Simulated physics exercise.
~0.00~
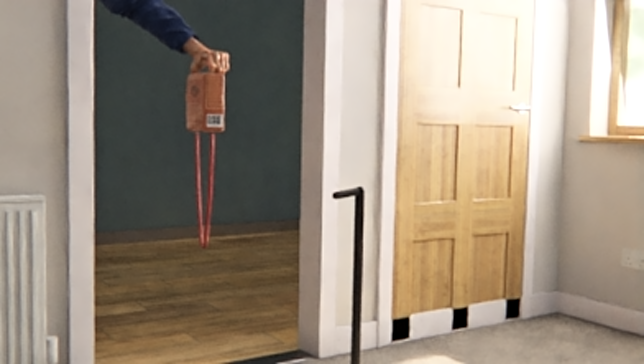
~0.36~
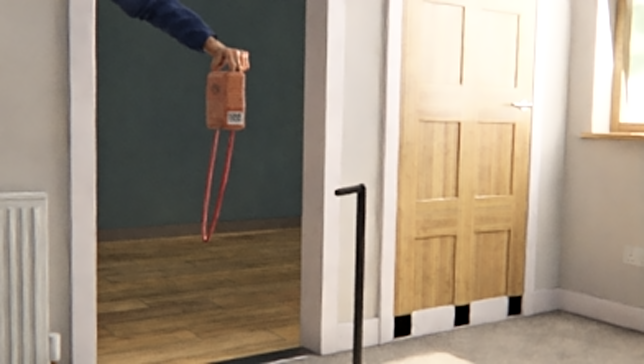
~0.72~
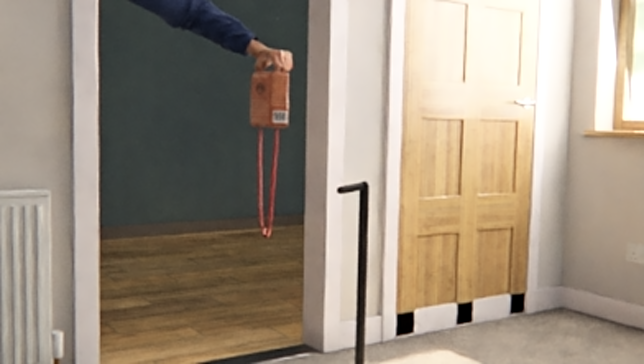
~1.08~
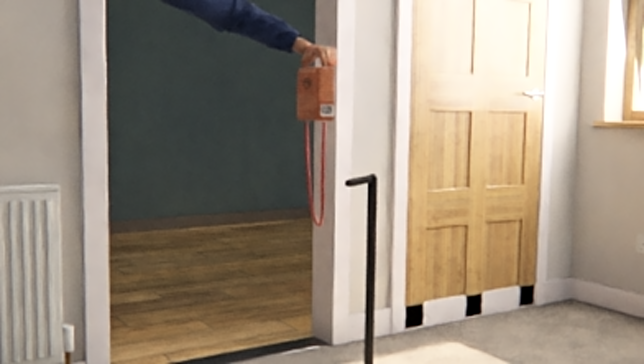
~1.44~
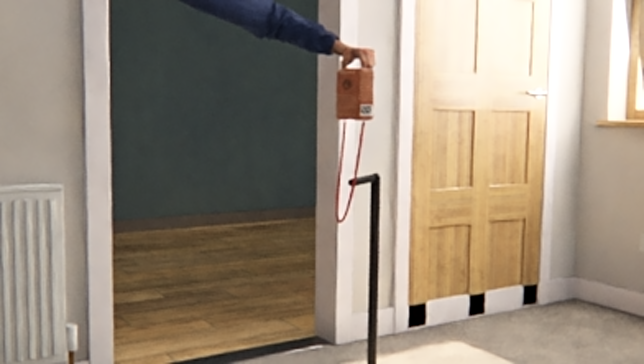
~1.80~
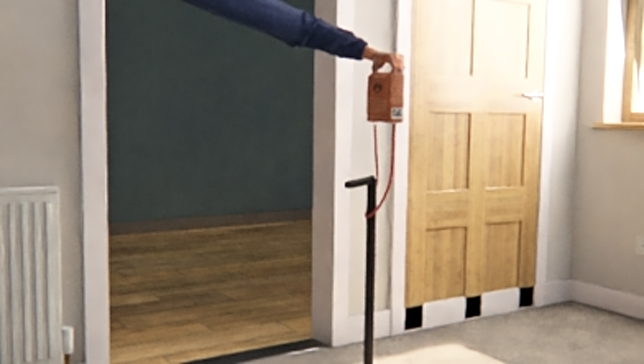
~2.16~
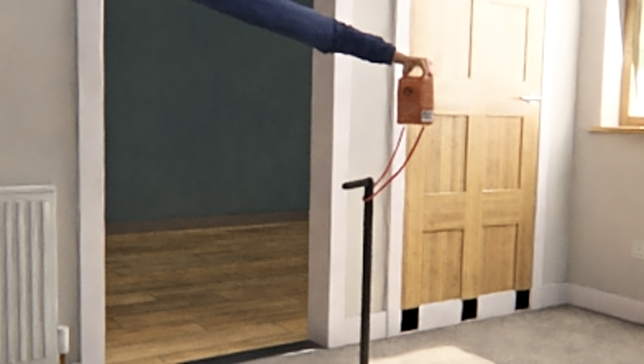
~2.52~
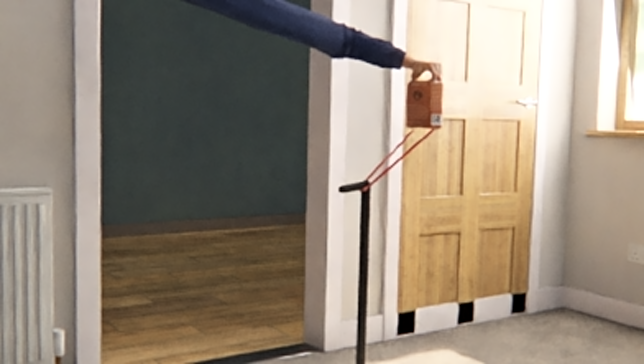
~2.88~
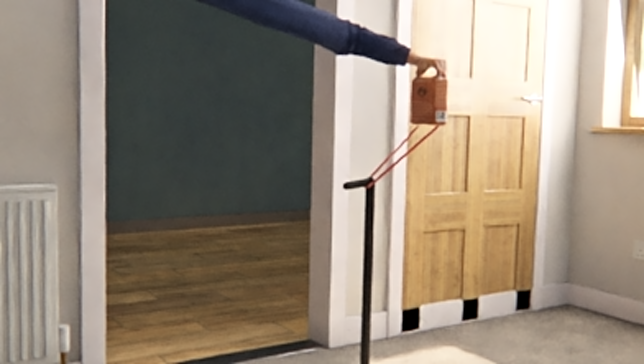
An arm in a blue sleeve carried an orange pouch with a dangling red loop rightward from a doorway, passing over a black hooked post, where the loop caught and pulled tight, and the hand stopped just beyond it.
